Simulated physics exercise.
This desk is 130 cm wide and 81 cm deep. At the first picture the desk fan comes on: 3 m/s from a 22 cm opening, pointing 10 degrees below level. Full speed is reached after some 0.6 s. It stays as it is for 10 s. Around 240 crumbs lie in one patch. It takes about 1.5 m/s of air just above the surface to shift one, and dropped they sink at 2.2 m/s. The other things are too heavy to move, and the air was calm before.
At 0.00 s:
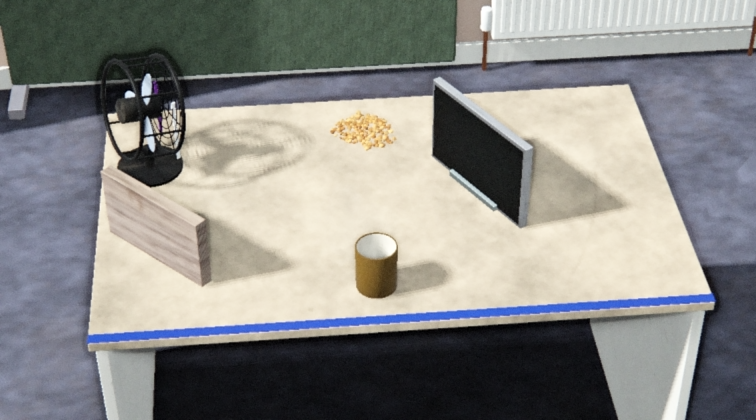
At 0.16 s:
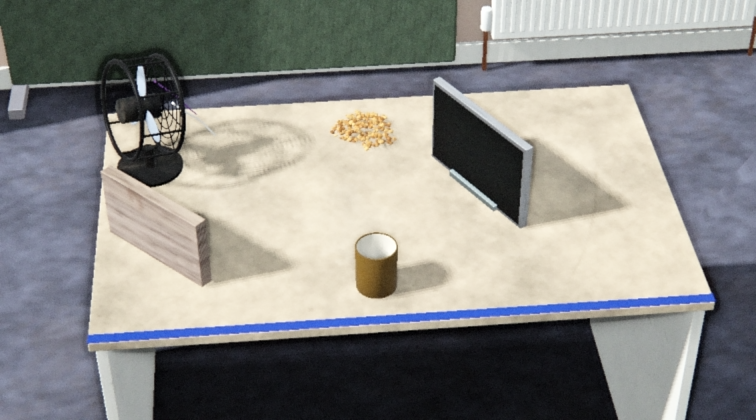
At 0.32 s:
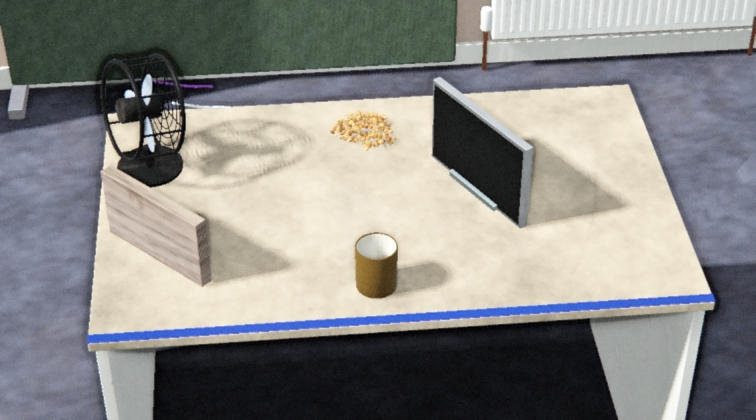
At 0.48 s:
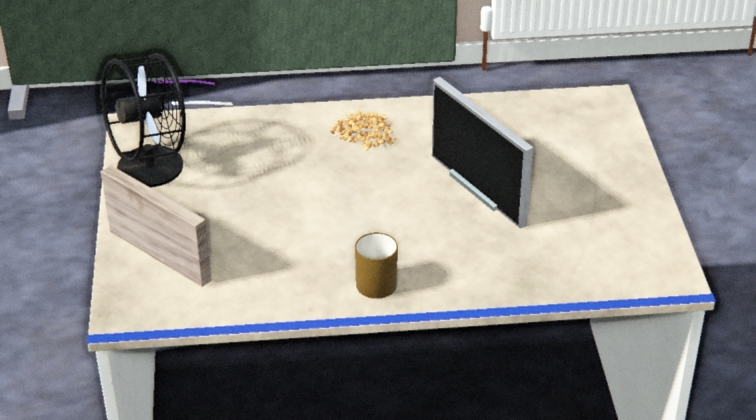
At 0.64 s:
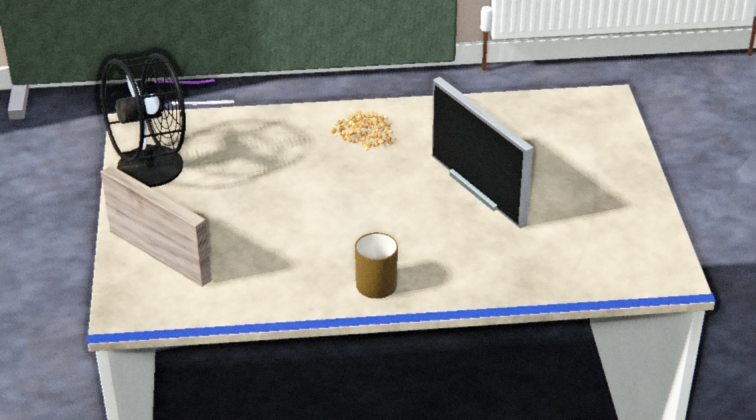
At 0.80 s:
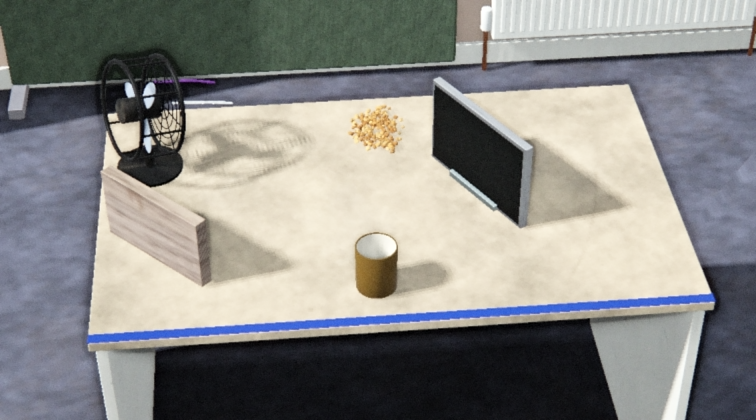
A desk fan at the left whirred round with its streamers blowing out, while the patch of crumbs lay still at first, then began to shift and spread slightly right, toward the laptop.
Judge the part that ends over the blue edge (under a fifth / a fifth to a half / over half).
Of the crumbs, less than a fifth end over the blue edge.
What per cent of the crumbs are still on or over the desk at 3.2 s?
Some 20 per cent.
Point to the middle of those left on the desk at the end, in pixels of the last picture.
Near (612, 135).
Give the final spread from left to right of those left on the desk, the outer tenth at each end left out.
About 30 cm.
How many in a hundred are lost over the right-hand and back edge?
About 50 % right-hand, 30 % back.
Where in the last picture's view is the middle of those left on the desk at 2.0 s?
Near (586, 132).
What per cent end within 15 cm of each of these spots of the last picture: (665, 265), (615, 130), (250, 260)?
In turn about 0 %, 15 %, 0 %.
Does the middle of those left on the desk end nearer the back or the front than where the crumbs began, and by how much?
To the front, by about 10 cm.
After 2.0 s, 0 % are over the blue edge; the middle of those still in play is near (586, 132); 78 % have settled or left.
After 3.2 s, 0 % are over the blue edge; the middle of those still in play is near (600, 136); 80 % have settled or left.
After 5.5 s, 0 % are over the blue edge; the middle of those still in play is near (608, 135); 82 % have settled or left.
After 10.0 s, at the end, 0 % are over the blue edge; the middle of those still in play is near (612, 135).
